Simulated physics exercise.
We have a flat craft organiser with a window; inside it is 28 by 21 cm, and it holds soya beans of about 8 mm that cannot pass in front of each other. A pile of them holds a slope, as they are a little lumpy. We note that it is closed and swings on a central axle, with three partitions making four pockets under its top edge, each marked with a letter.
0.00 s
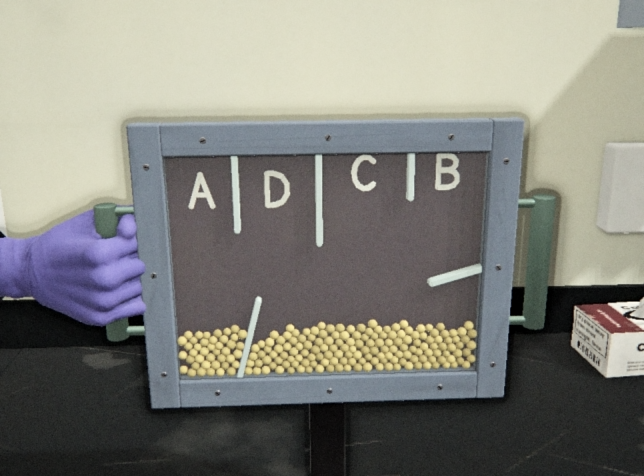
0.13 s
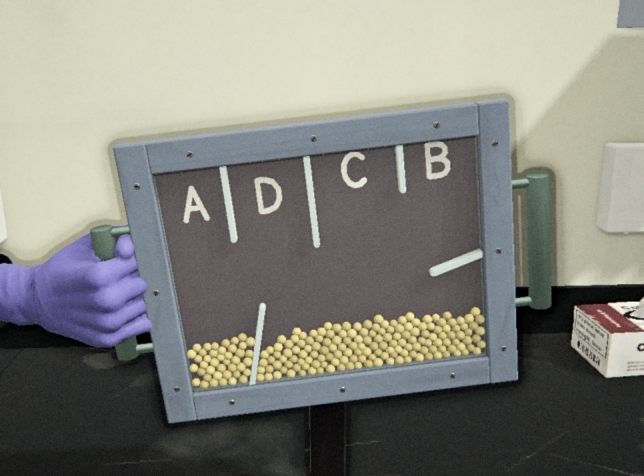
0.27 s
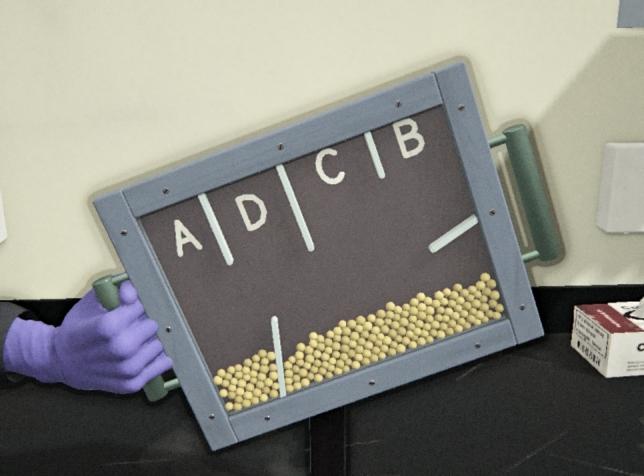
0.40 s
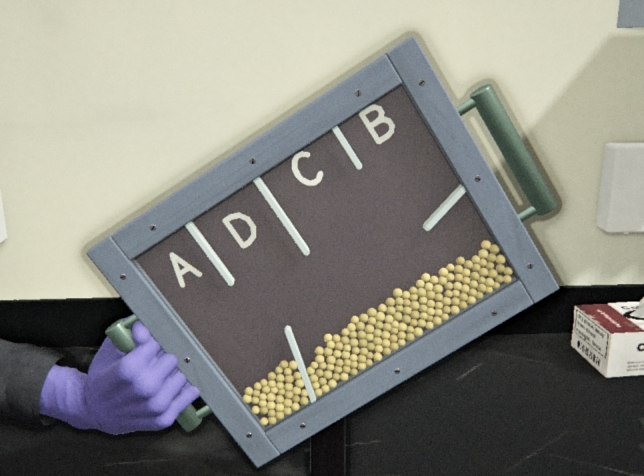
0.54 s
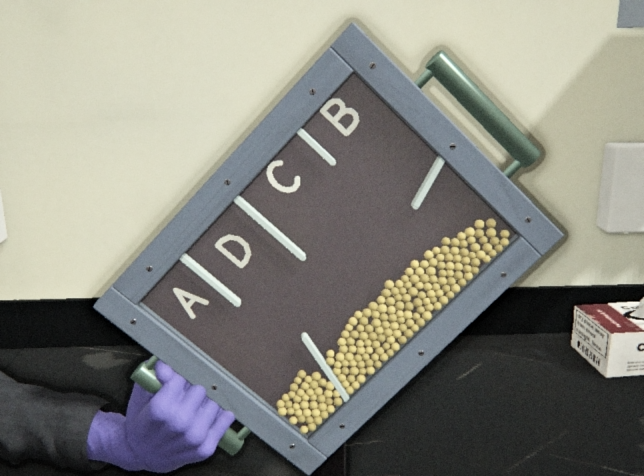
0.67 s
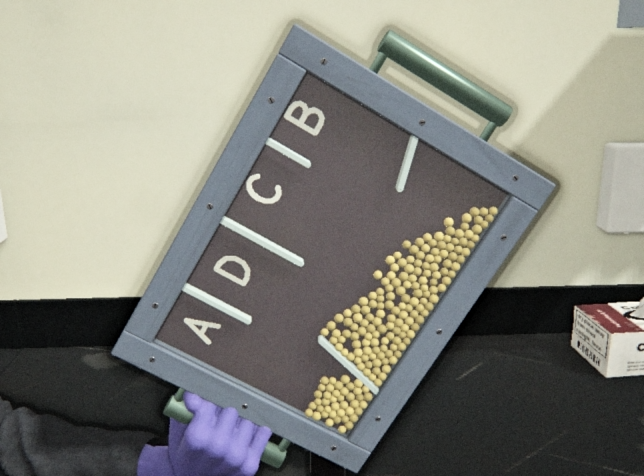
Blue-grey framed panel with lettered pockets turning steeply anticlockwise as a purple-gloved hand grips its left handle, yellow beads shifting into a slope.
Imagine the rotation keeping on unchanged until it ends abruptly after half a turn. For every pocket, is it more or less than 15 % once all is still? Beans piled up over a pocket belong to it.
Once it all settles, A holds a share above, B a share below, C a share below and D a share above 15 %.
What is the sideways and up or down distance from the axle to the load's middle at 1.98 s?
X: About 9 cm right; y: About 4 cm below.
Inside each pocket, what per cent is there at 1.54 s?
Pocket A: 25; pocket B: 0; pocket C: 0; pocket D: 20.
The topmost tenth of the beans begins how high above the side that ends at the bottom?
That height is around 10 cm.
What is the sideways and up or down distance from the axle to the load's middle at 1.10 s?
The middle sits about 5 centimetres right and 6 centimetres below the axle.
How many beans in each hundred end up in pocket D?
Share ending there: Approx. 45 %.
After 1.10 s, it has turned 101°, the beans' middle is 5 cm right of and 6 cm below the axle; inside pockets, A 10 %.
After 1.54 s, it has turned 144°, the beans' middle is 7 cm right of and 7 cm below the axle; inside pockets, A 25 %, D 20 %.
After 1.98 s, it has turned 180°, the beans' middle is 9 cm right of and 4 cm below the axle; inside pockets, A 30 %, D 35 %.
All still by 2.8 s, A 55 %, B 0 %, C 0 %, D 45 %.
